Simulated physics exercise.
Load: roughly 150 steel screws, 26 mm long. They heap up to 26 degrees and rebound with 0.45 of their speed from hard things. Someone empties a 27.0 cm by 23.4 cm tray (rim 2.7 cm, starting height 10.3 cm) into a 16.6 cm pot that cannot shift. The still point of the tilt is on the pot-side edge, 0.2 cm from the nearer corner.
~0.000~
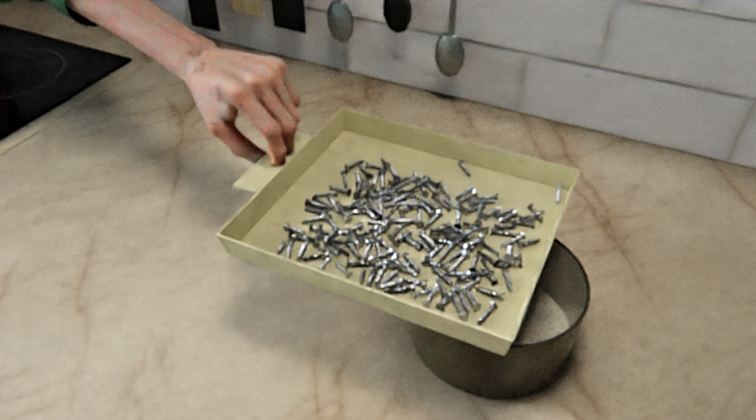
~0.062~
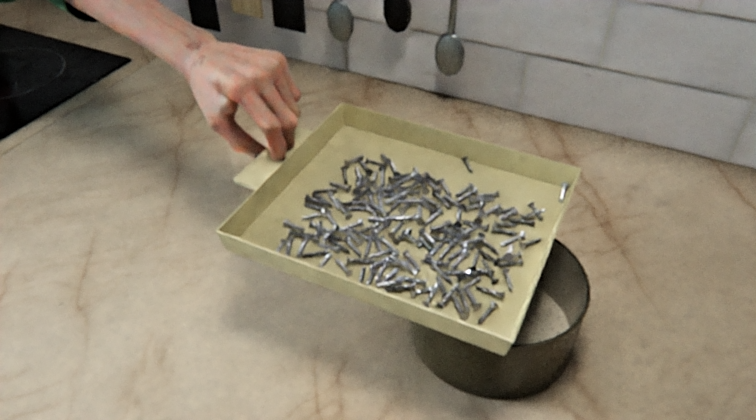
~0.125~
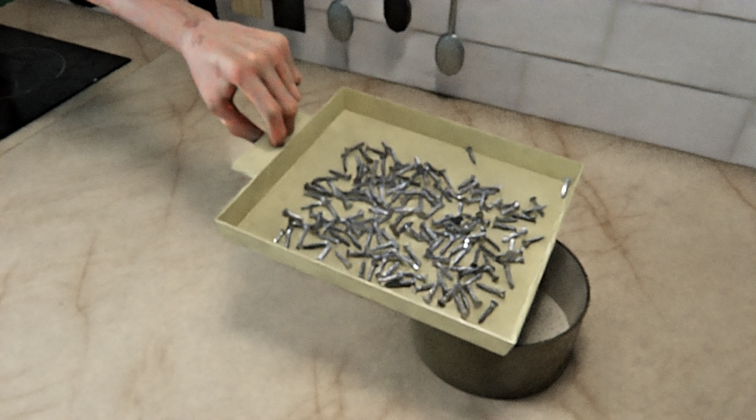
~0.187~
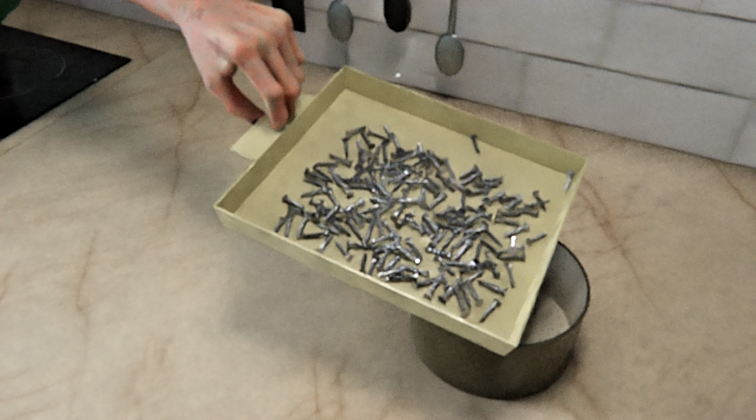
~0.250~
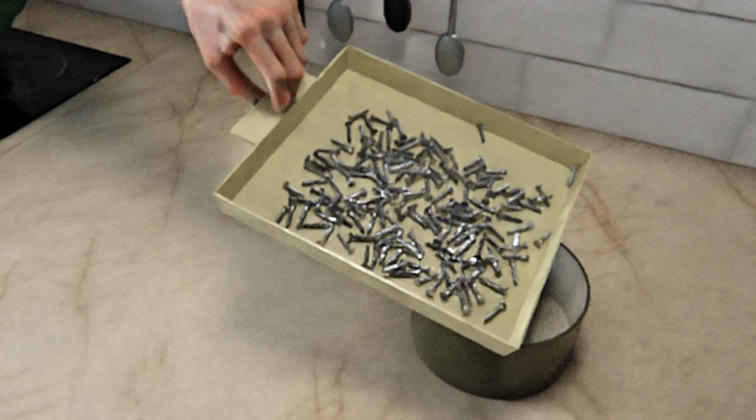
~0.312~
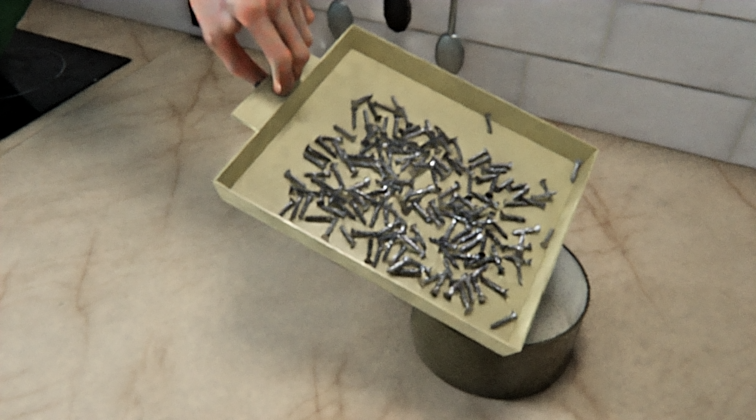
A hand gripped the tab of a pale yellow tray scattered with small steel screws and raised that end, steadily tilting the tray down to the right above a dark round pot on the counter.
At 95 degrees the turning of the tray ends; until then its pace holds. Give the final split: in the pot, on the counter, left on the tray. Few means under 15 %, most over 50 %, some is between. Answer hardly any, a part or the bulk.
Pot: Hardly any, counter: The bulk, tray: Hardly any.
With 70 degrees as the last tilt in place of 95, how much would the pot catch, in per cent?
It would be near 0 per cent.
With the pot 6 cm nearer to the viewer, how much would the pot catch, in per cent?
Then about 0 per cent.
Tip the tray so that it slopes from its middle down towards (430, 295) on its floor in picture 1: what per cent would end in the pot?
Some 0 per cent.
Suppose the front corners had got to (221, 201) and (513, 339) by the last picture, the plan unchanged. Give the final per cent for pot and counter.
Pot 0, counter 100.
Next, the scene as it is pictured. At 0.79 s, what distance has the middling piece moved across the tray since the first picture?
About 10 cm.
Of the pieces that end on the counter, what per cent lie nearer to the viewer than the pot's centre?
About 100 per cent.
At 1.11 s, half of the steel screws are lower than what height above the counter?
About 14 cm.
After 0.79 s, tilt 55 degrees; the tray holds 100 %, the pot 0 %.
After 1.11 s, tilt 79 degrees; the tray holds 75 %, the pot 0 %.
Then, at 1.53 s, tilt 95 degrees; the tray holds 5 %, the pot 0 %.
In the end, at 2.4 s, pot 0 %, counter 100 %, tray 0 %.
